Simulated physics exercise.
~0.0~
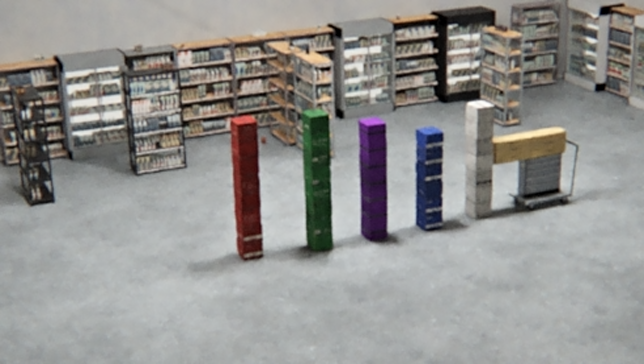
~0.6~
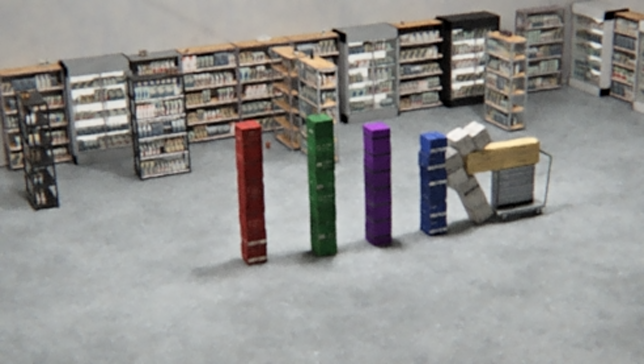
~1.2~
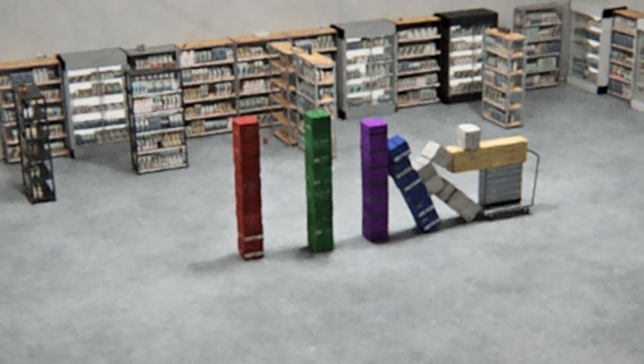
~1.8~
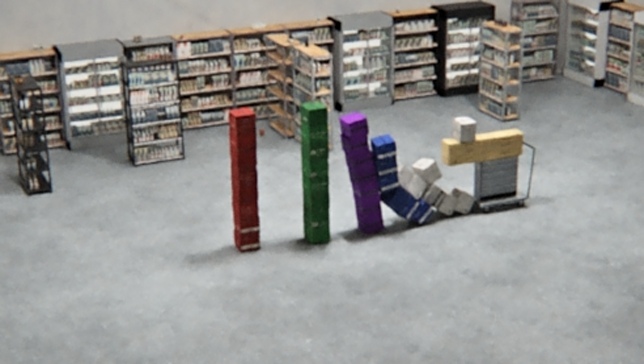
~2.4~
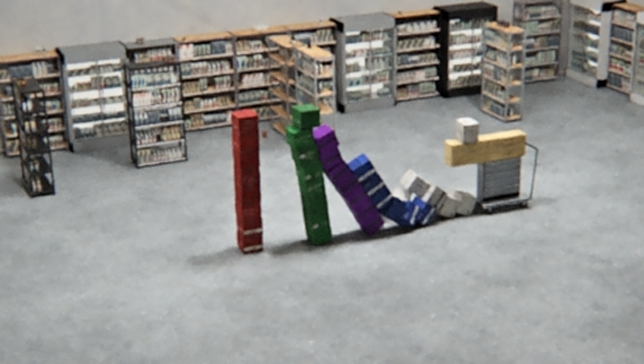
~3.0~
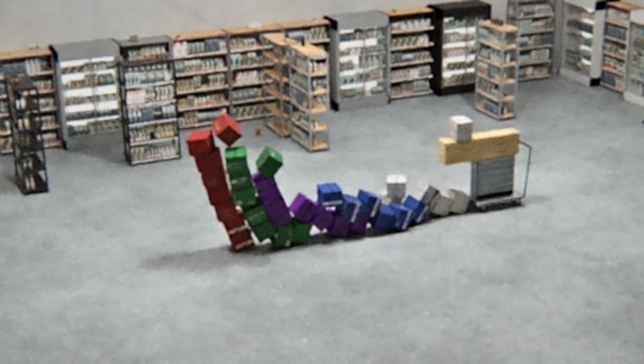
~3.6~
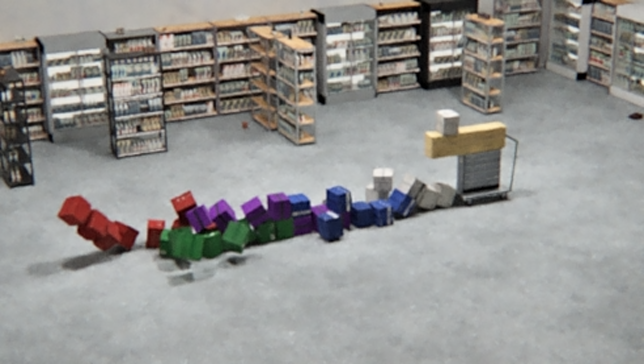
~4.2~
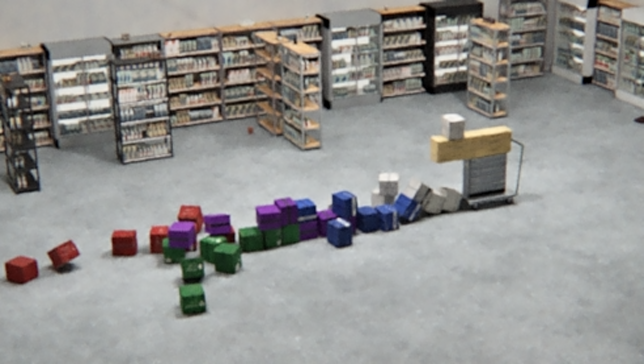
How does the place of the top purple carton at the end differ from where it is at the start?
At the start it sits at the top of the upright purple stack, in the middle of the row. At the end it lies well to the left and much lower, among the fallen red and green cartons.
At first, five separate stacks of cartons, red, green, purple, blue and pale, stand in a row on a grey floor in front of shelves, with a trolley carrying a long yellowish case at the right. The trolley rolls left and its case knocks into the pale stack, which buckles and leaves one carton sitting on top of the case. The pale cartons push over the blue stack, which leans into the purple one. The purple stack tips into the green, and the green into the red. In the end the cartons lie scattered in a long line stretching left from the stopped trolley.
